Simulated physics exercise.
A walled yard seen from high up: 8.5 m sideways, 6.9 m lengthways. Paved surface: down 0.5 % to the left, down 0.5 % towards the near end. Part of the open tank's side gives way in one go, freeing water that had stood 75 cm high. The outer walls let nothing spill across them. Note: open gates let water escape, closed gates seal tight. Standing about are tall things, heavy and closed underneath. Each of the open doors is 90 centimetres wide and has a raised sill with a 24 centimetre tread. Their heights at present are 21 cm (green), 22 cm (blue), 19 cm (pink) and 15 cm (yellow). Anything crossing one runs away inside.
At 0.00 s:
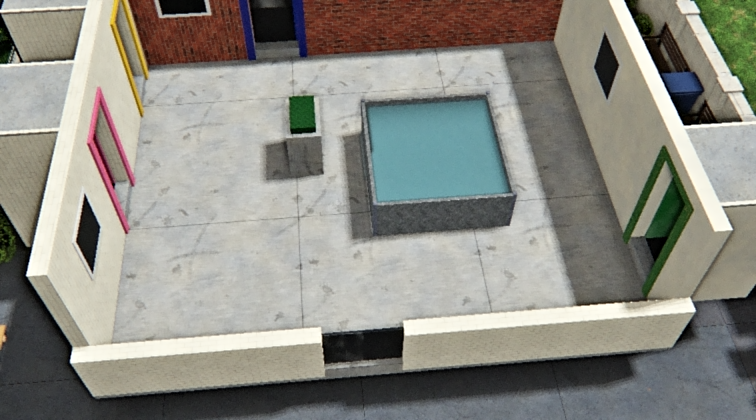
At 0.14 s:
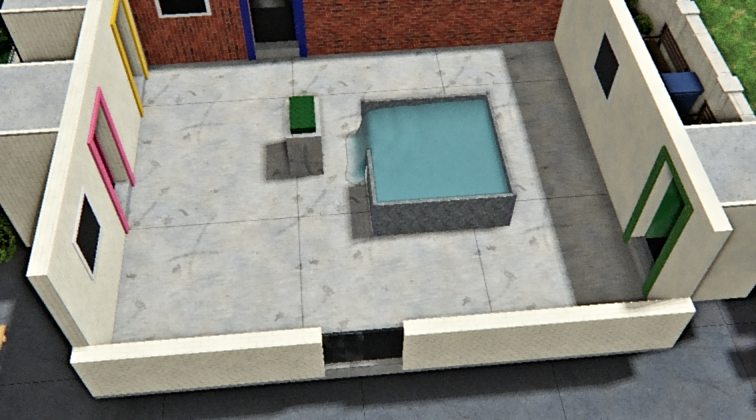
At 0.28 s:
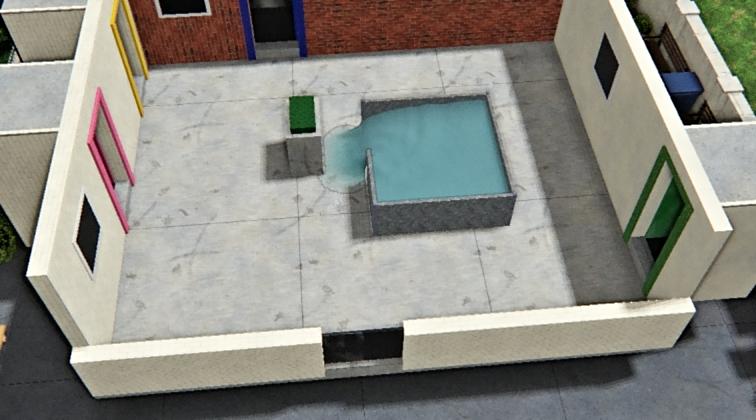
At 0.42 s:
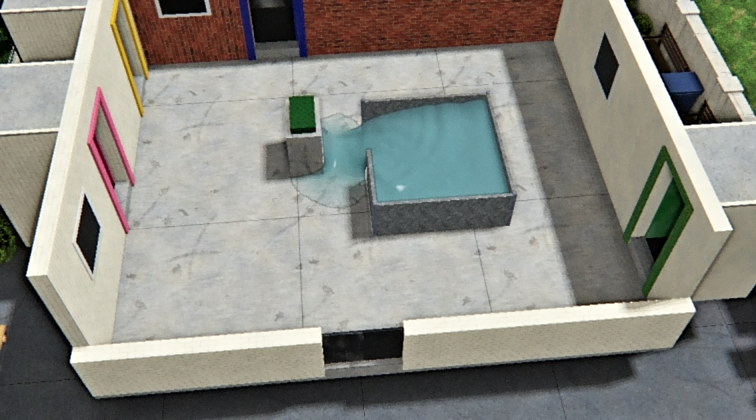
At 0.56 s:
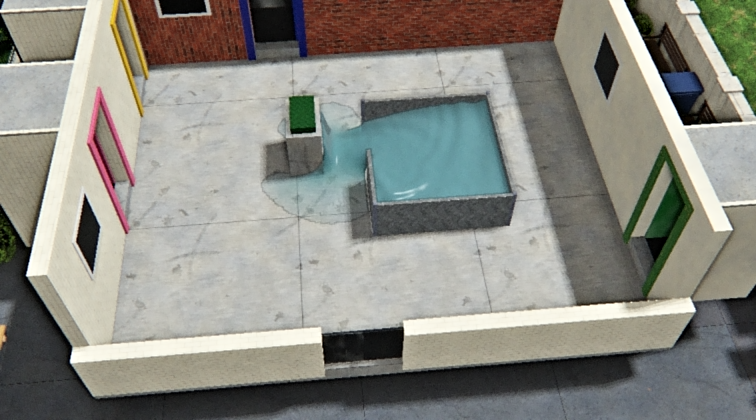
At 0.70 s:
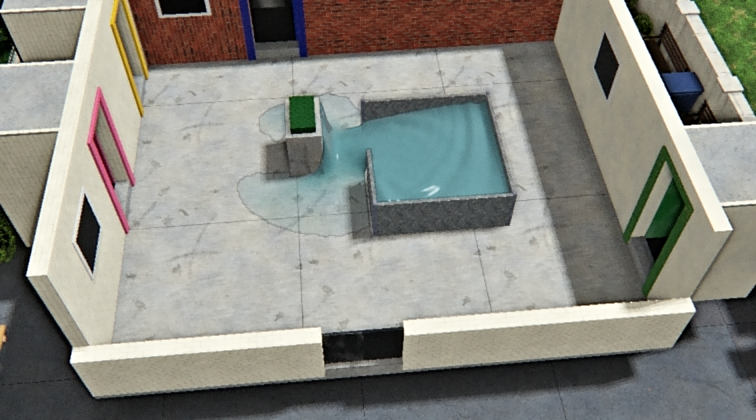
Walled yard with a raised tank, its left side giving way and water pouring out, spreading around a planter across pale paving.
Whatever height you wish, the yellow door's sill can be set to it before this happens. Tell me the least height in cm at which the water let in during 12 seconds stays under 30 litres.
It should be about 18 cm.
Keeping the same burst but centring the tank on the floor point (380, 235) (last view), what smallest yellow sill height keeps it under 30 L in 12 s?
At least roughly 16 cm high.
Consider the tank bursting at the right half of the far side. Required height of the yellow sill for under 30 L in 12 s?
Estimate: Near 12.0 cm.
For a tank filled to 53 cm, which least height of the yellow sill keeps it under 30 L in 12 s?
About 11.5 centimetres.
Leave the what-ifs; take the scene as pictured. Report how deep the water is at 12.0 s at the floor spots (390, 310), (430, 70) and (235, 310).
That's 10, 2 and 8 cm, in the order given.
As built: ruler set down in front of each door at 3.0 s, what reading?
Centimetres: Green = 0, blue = 21, pink = 5, yellow = 22.
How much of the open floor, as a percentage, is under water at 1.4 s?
Some 25 in a hundred.
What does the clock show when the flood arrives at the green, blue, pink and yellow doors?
Green = 6.5 s, blue = 1.3 s, pink = 1.6 s, yellow = 2.4 s.
After 1.4 s water covers 25 % of the floor, deepest (63 cm) near (331, 152); it has not reached the yellow door.
After 3.0 s water covers 55 % of the floor, deepest (38 cm) near (332, 160); 22 cm at the yellow door, 8 litres in over its 15 cm sill.
After 12.0 s water covers 100 % of the floor, deepest (14 cm) near (633, 328); 9 cm at the yellow door, 60 litres in over its 15 cm sill.
At the yellow door as built, the water arrived by 2.5 s and peaked near 24 cm at 3.4 s.
With a sill of 16 cm, 48 litres would have come in within the 12 s; with 22 cm, 11 litres. So under 30 litres takes about 18 cm.
